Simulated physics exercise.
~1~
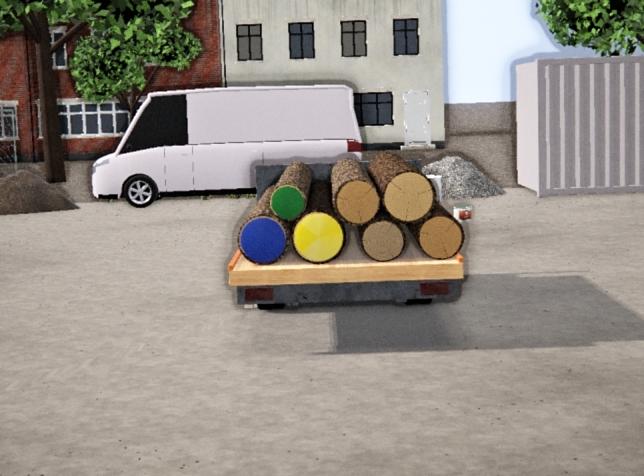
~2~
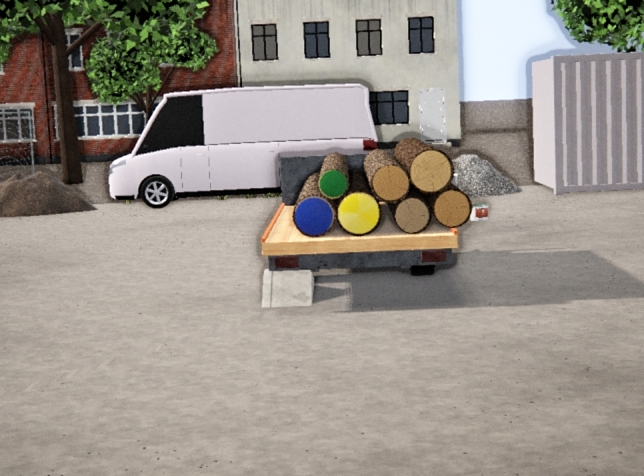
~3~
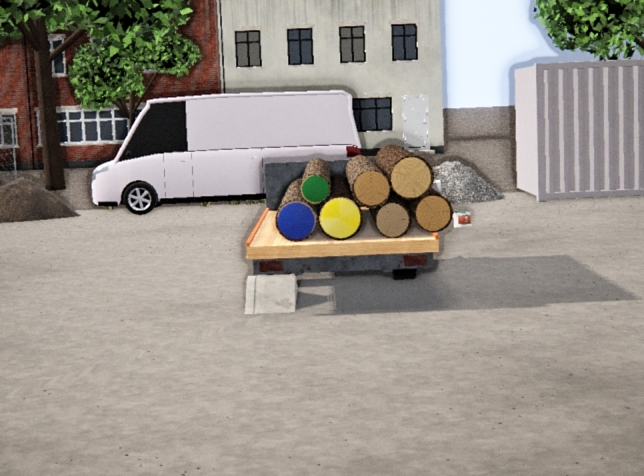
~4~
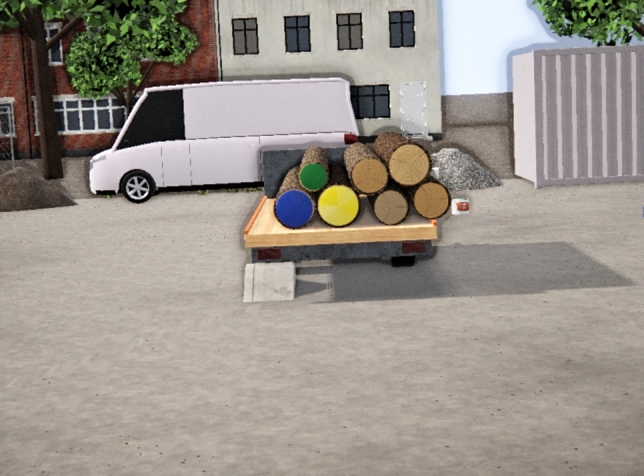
The video shows a low flatbed trailer seen from behind, carrying seven logs, among them blue, green and yellow-ended ones, as its left wheel meets a concrete hump and the deck shifts and tilts slightly before it ends nearly level with all the logs still aboard.
